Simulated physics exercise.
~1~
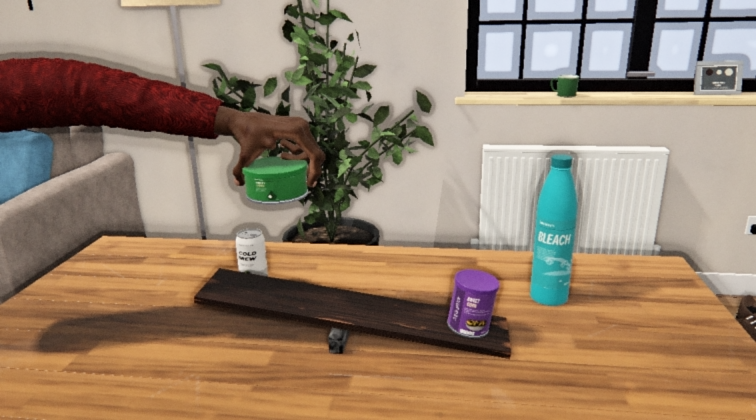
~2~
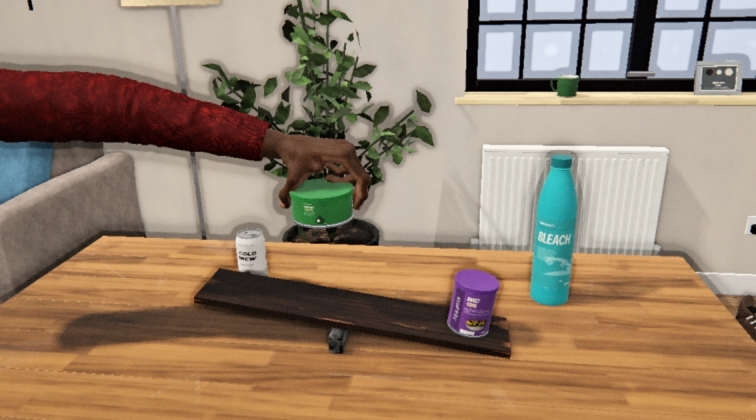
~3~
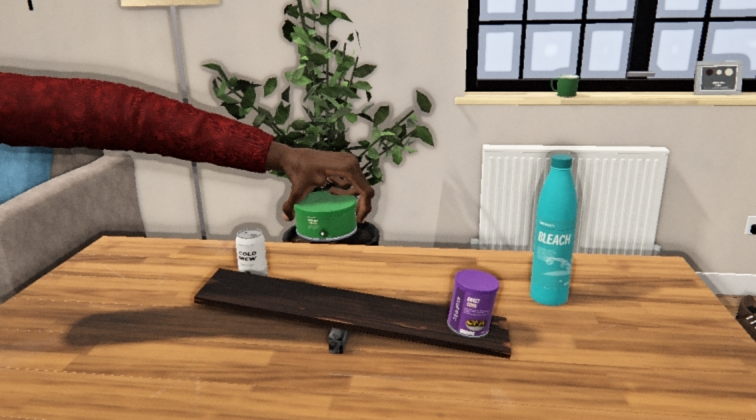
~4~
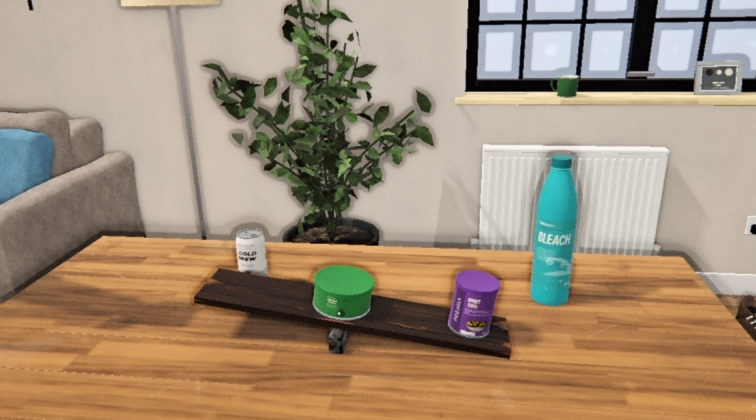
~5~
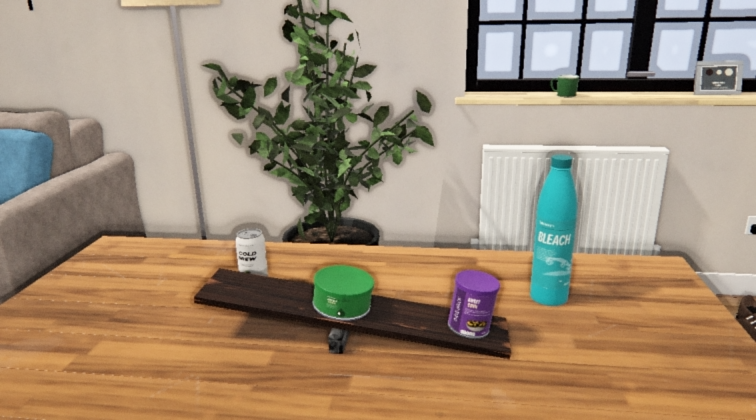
On a wooden table, a hand lowering a green tub onto a tilted plank see-saw, the purple tin's end staying low.
